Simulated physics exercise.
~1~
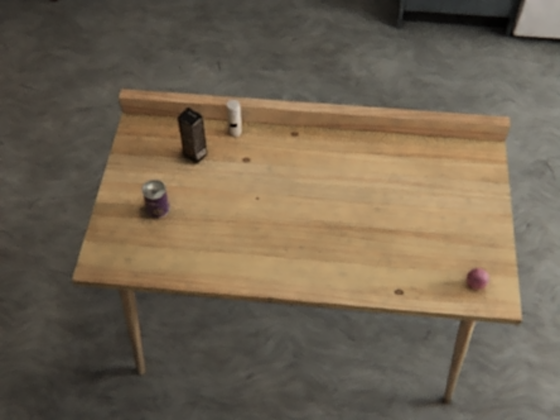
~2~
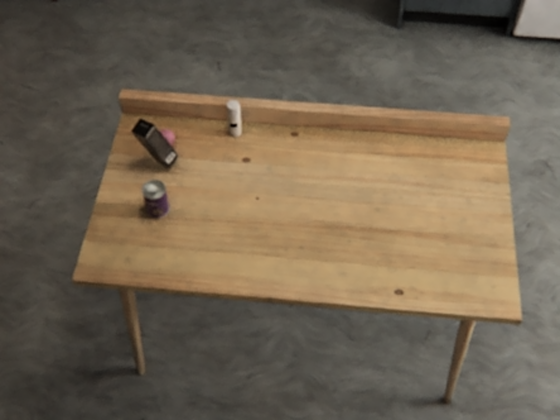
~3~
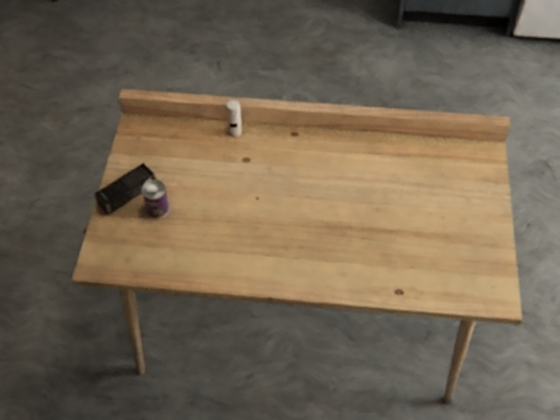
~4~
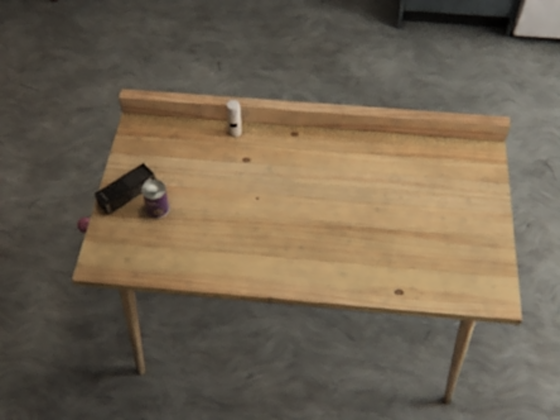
A pink ball shot from the right side of a wooden table to the far left, where a black carton tipped over and ended up lying beside the purple tin, while the ball went off the left edge and the white shaker stayed standing.
